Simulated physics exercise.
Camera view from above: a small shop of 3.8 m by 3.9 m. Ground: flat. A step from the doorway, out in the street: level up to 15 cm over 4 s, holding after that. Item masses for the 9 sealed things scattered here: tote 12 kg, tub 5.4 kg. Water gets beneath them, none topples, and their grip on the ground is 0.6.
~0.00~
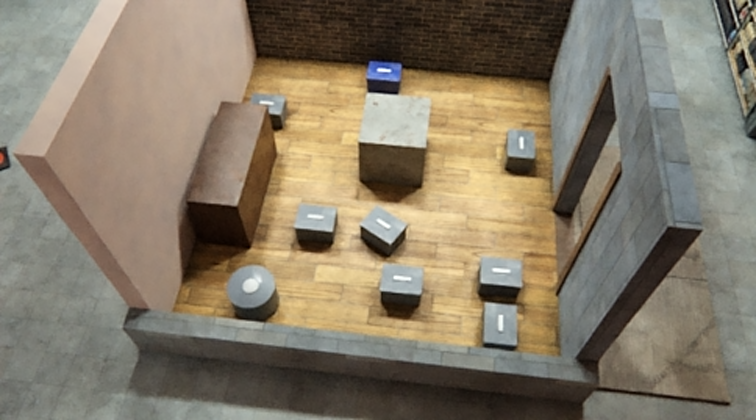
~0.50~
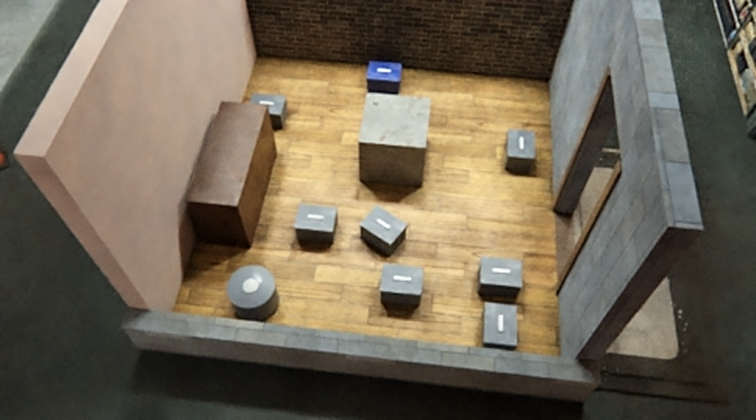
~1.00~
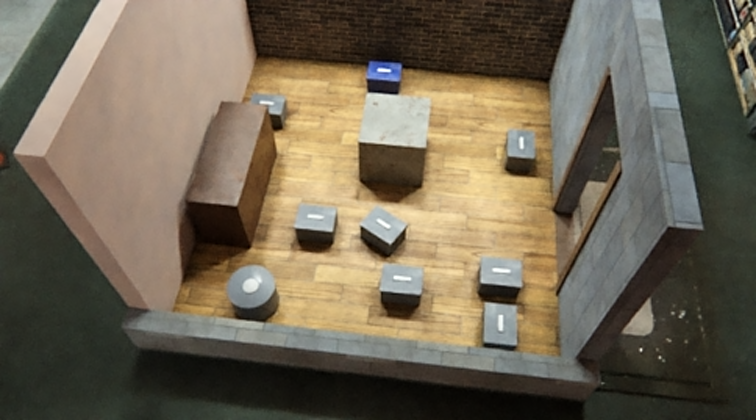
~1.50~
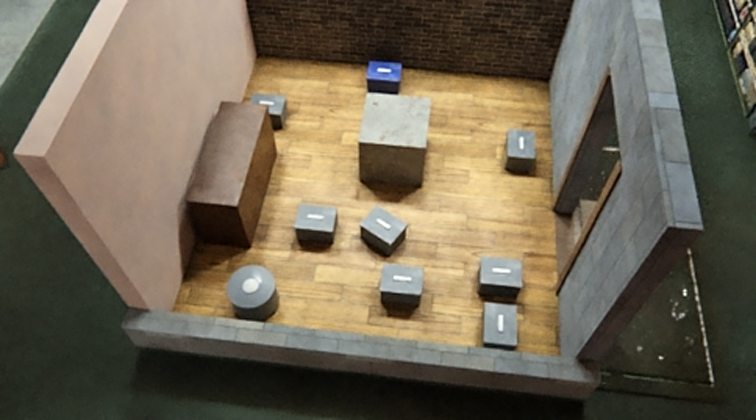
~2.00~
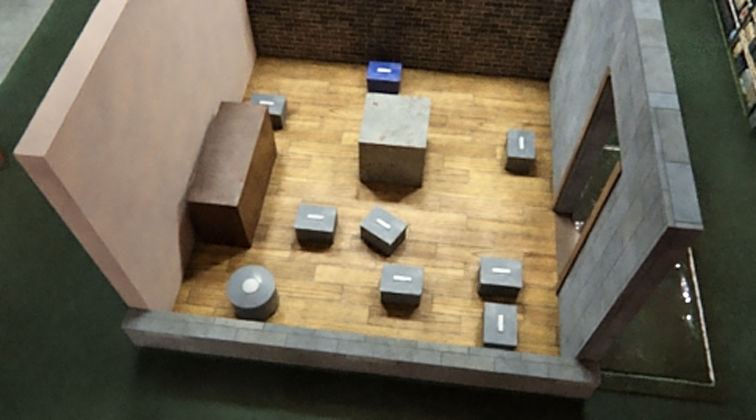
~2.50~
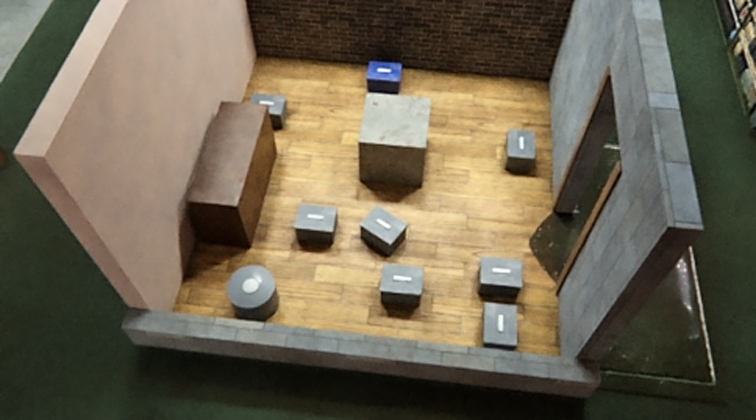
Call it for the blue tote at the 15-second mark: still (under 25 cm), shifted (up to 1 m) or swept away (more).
Still.
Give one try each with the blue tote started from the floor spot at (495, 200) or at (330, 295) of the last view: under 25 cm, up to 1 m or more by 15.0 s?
Hardly budges, then hardly budges.
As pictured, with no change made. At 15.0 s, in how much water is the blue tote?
Depth: About 8 cm.
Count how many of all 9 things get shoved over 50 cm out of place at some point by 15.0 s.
Count: 1.
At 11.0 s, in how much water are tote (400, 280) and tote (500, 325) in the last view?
Some 5 cm at the first, some 5 cm at the second.
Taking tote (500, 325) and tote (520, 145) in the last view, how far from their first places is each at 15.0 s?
Respectively 0 and 0 cm.
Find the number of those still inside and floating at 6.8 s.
Of them, 0.
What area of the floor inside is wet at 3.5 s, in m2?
Close to 1.5 m2, I'd say.
After 3.5 s the blue tote is near (384, 71), 0.0 m from its start, aground; 0 afloat.
After 6.8 s the blue tote is near (384, 71), 0.0 m from its start, aground; 0 afloat.
After 11.0 s the blue tote is near (384, 71), 0.0 m from its start, aground; 1 afloat.
After 15.0 s the blue tote is near (384, 71), 0.0 m from its start, aground; 1 afloat.
